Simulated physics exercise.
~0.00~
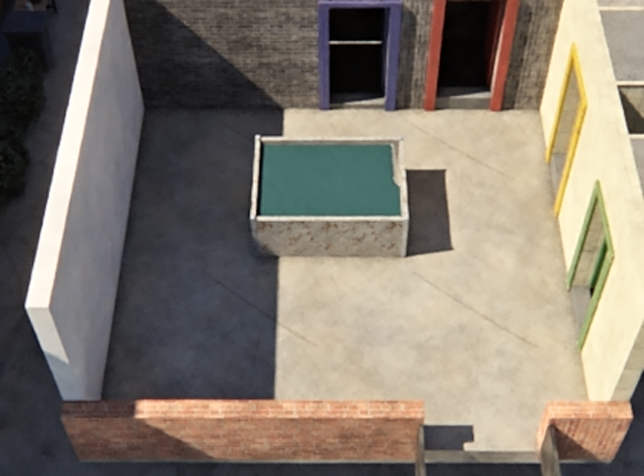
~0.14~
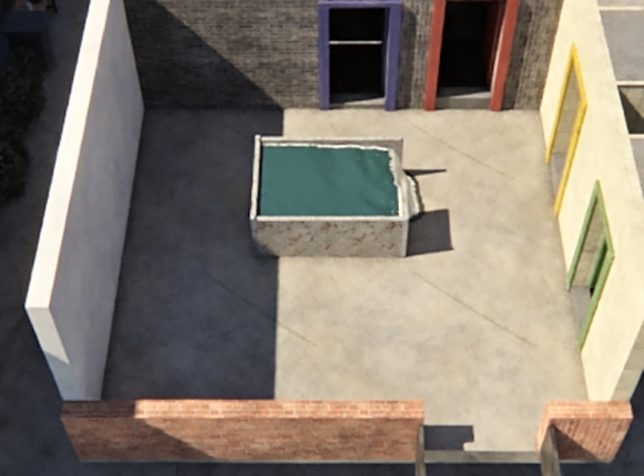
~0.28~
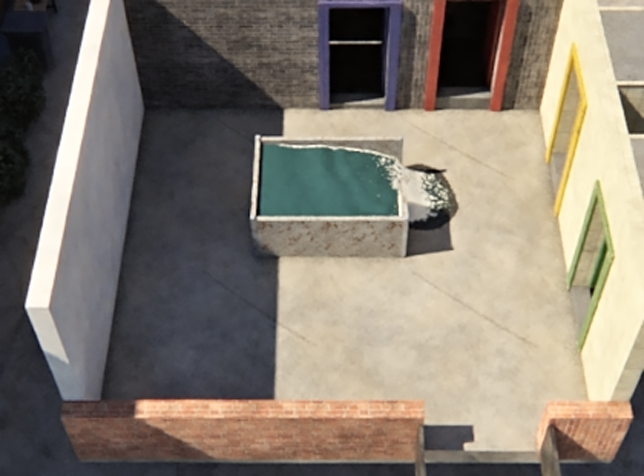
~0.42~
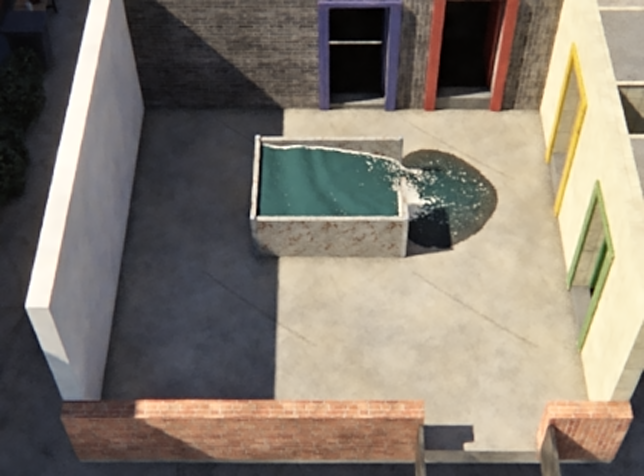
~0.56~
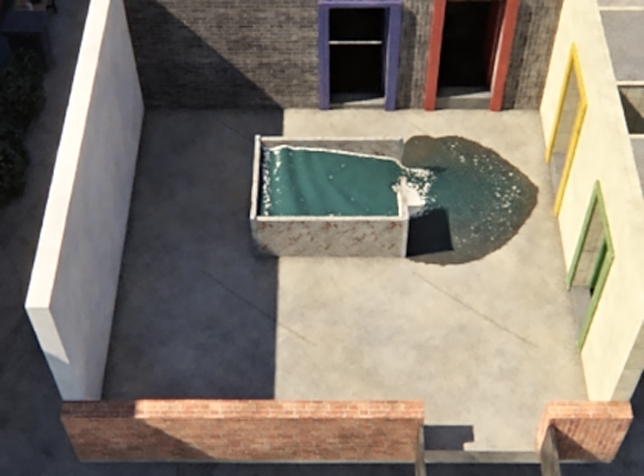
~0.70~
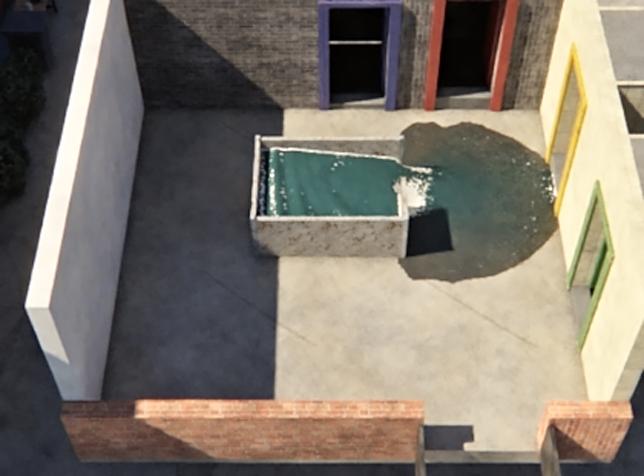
In a walled yard, water pours from the tank's right side and spreads to the yellow door.
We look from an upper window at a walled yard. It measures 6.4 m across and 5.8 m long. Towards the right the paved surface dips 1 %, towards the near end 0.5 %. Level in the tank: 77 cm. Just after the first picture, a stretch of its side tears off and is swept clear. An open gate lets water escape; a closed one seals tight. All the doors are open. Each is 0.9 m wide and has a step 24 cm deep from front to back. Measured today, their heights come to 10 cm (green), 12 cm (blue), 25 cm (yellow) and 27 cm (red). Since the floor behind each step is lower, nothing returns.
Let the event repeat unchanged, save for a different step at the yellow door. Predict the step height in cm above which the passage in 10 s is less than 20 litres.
About 28 cm of height.
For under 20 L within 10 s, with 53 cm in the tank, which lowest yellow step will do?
Required height: Approx. 18 cm.
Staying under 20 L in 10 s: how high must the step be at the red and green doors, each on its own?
About 14.5 cm at red and about 6.5 cm at green.
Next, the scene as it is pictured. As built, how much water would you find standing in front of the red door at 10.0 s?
6.0 cm.
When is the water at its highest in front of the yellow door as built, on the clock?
That happens close to 1.6 s on the clock.
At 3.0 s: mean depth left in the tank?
About 34 centimetres on average.
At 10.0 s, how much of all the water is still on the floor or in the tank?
Water still present: Approx. 78 %.
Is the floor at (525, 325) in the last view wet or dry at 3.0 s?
At that moment it's submerged.
After 1.4 s water covers 20 % of the floor, deepest (45 cm) near (524, 111); 34 cm at the yellow door, 6 litres in over its 25 cm step.
After 3.0 s water covers 30 % of the floor, deepest (25 cm) near (536, 187); 25 cm at the yellow door, 42 litres in over its 25 cm step.
After 10.0 s water covers 95 % of the floor, deepest (10 cm) near (574, 434); 9 cm at the yellow door, 44 litres in over its 25 cm step.
At the yellow door as built, the water arrived by 0.7 s and peaked near 35 cm at 1.6 s.
Run again over the same 10 s with other heights there, 44 litres in over 25 cm, 2 litres over 34 cm. The limit of 20 litres is kept from about 28 cm up.
